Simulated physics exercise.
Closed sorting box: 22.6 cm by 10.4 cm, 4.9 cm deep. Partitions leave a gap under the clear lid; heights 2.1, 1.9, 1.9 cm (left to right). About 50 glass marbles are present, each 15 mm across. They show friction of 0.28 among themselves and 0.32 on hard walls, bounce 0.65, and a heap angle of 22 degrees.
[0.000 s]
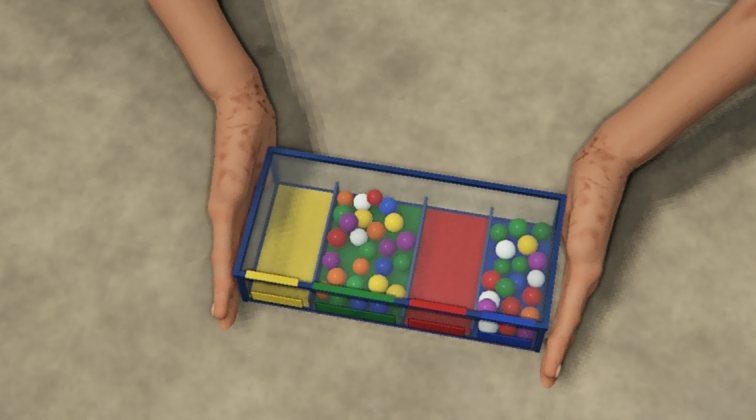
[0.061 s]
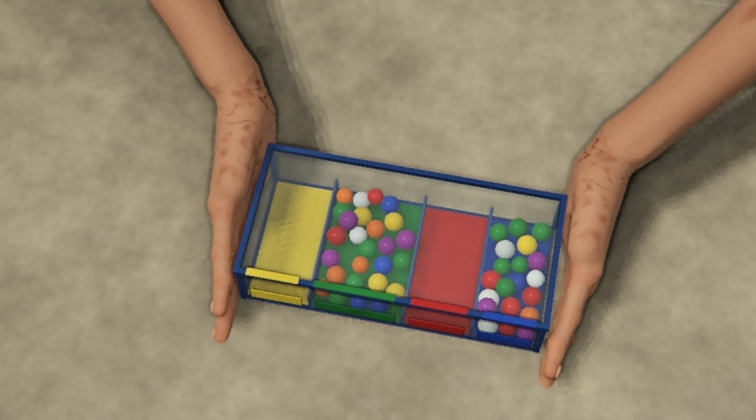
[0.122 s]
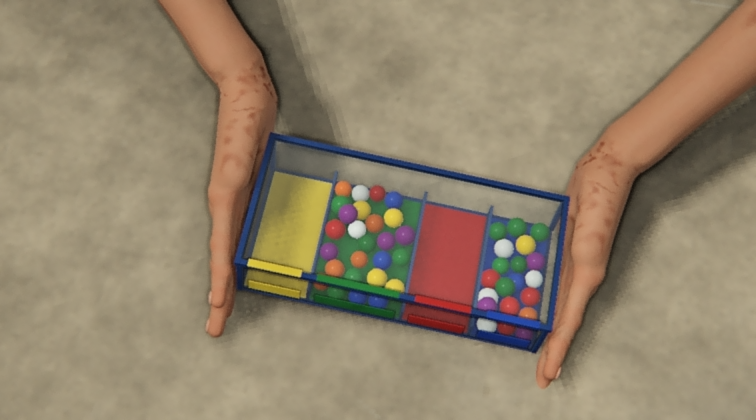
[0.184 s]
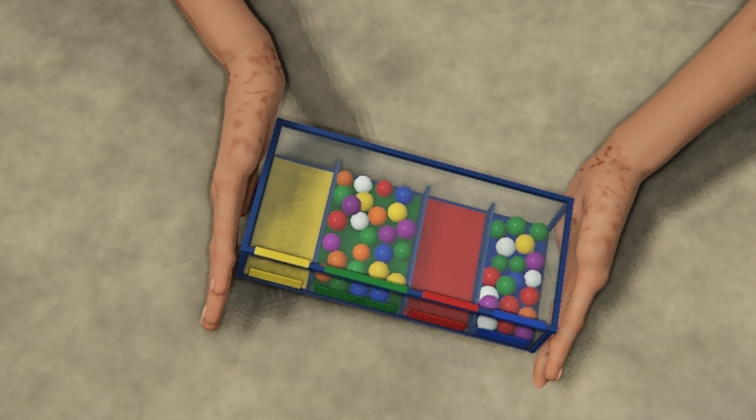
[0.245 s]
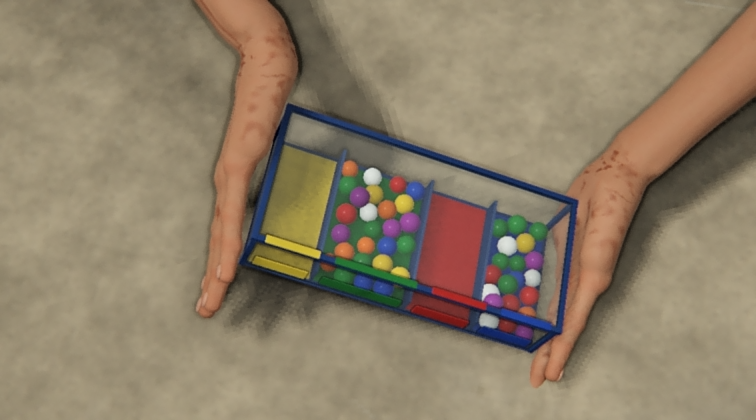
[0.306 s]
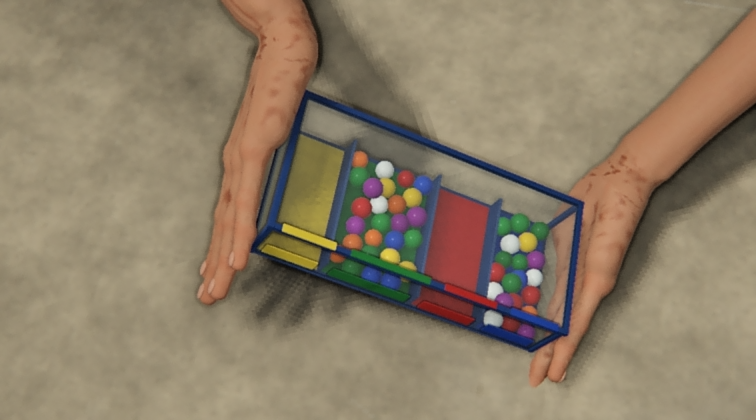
On a mottled beige surface, two hands holding a clear box of colourful marbles, its left side gradually lifting and tilting rightward.
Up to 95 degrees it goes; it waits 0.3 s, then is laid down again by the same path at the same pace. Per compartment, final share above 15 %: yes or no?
Red compartment no; blue compartment yes; green compartment no; yellow compartment no.
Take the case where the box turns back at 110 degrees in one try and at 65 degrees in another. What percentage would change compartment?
55 and 0 %.
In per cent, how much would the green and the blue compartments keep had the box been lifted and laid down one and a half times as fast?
Then green would have 0 percent and blue 100 percent.
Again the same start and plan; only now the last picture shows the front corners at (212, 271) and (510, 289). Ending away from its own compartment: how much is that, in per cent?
Some 100 %.
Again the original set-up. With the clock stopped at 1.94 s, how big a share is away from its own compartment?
I'd put it at about 55 per cent.
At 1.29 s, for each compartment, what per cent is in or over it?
Red 15 %, blue 75 %, green 10 %, yellow 0 %.
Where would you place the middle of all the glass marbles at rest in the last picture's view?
Approximately (511, 270) in the last view.
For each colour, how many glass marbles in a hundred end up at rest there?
Final shares in percent: Red 0, blue 100, green 0, yellow 0.
After 1.29 s, tilt 95 degrees; red 15 %, blue 75 %, green 10 %.
After 1.94 s, tilt 47 degrees; blue 100 %.
Then, at 2.64 s, tilt 0 degrees; blue 100 %.
At rest (3.0 s), red 0 %, blue 100 %, green 0 %, yellow 0 %.
